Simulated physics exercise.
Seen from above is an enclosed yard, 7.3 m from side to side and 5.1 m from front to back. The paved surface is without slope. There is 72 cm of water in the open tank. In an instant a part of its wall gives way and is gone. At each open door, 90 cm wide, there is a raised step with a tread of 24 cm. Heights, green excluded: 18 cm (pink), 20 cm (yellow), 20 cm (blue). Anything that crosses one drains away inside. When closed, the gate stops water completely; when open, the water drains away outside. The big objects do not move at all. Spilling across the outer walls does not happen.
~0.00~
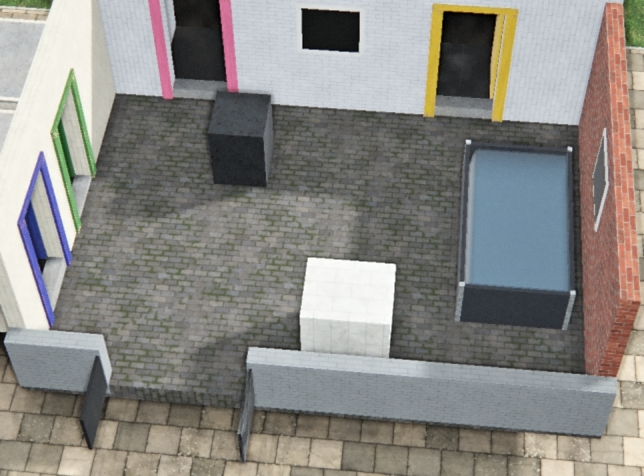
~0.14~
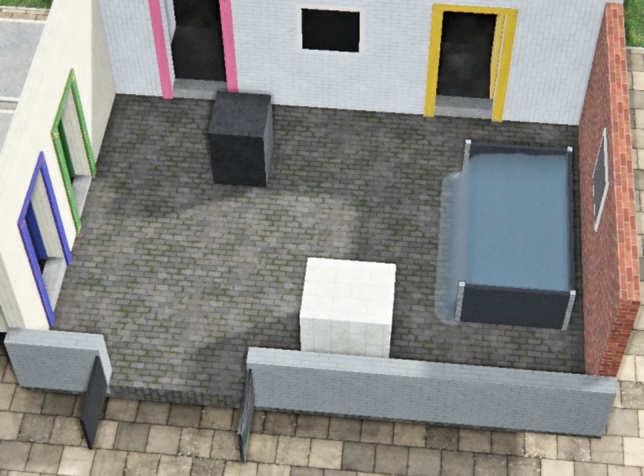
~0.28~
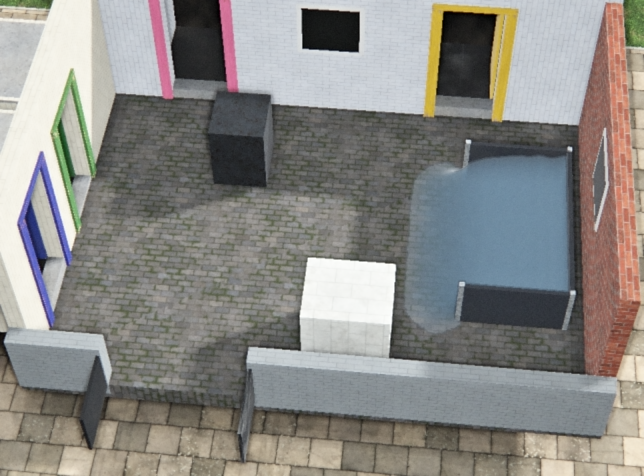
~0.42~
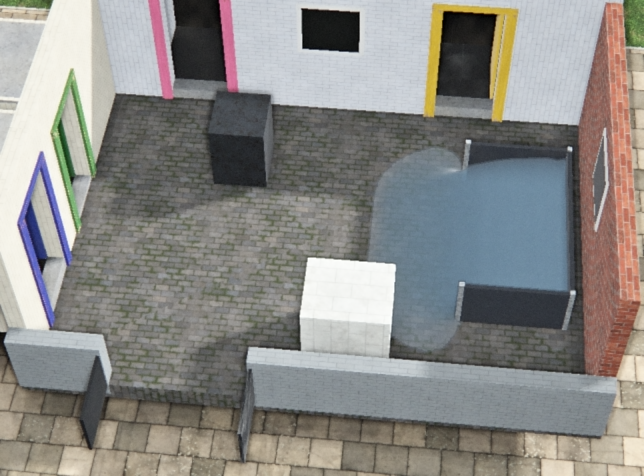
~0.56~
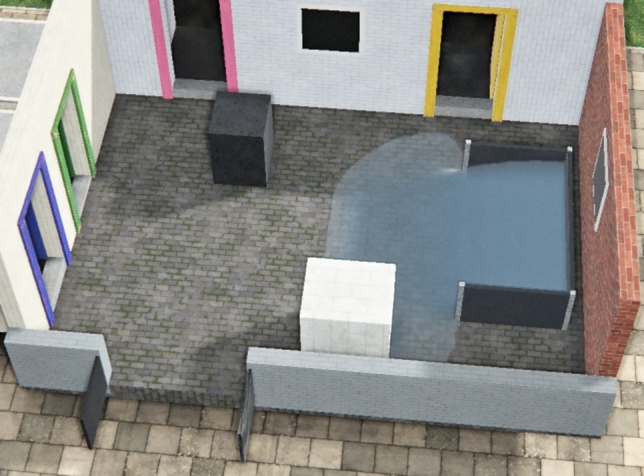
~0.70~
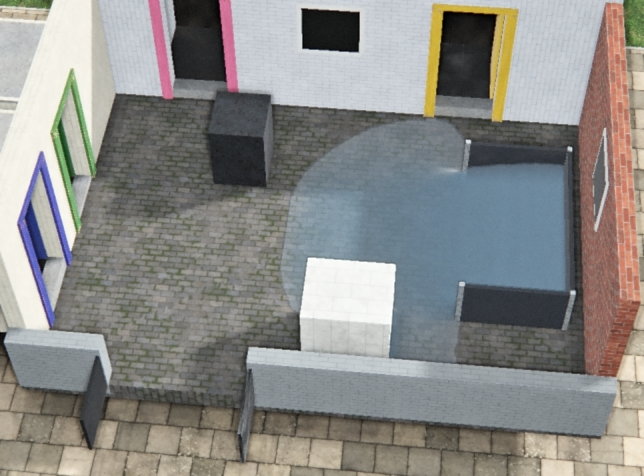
The left side of an open tank vanished, and blue water poured out across the paved yard, spreading leftward in a widening curve, reaching around the white block while the dark block stayed dry.
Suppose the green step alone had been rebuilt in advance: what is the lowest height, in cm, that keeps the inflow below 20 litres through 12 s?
About 25 cm.
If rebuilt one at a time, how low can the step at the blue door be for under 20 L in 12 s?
Blue door - some 19 centimetres.
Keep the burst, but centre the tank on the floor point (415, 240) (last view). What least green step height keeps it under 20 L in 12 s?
Minimum: Approx. 30 cm.
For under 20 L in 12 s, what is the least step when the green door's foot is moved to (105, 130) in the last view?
About 17 cm.
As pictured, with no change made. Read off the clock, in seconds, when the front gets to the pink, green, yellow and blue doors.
So pink sees it at 1.6 s, green at 1.6 s, yellow at 1.1 s and blue at 1.6 s.
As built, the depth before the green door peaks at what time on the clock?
Roughly 2.8 s.
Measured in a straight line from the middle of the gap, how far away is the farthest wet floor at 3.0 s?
About 6.2 metres out.
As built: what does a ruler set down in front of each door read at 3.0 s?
In cm - pink: 7, green: 24, yellow: 1, blue: 22.
After 1.4 s water covers 55 % of the floor, deepest (35 cm) near (273, 176); it has not reached the green door.
After 3.0 s water covers 85 % of the floor, deepest (31 cm) near (40, 363); 24 cm at the green door, 177 litres in over its 6 cm step.
After 12.0 s water covers 100 % of the floor, deepest (10 cm) near (574, 153); 5 cm at the green door, 352 litres in over its 6 cm step.
At the green door as built, the water arrived by 1.6 s and peaked near 24 cm at 2.8 s.
Run again over the same 12 s with other heights there, 59 litres in over 20 cm, 2 litres over 31.5 cm. The limit of 20 litres is kept from about 25 cm up.
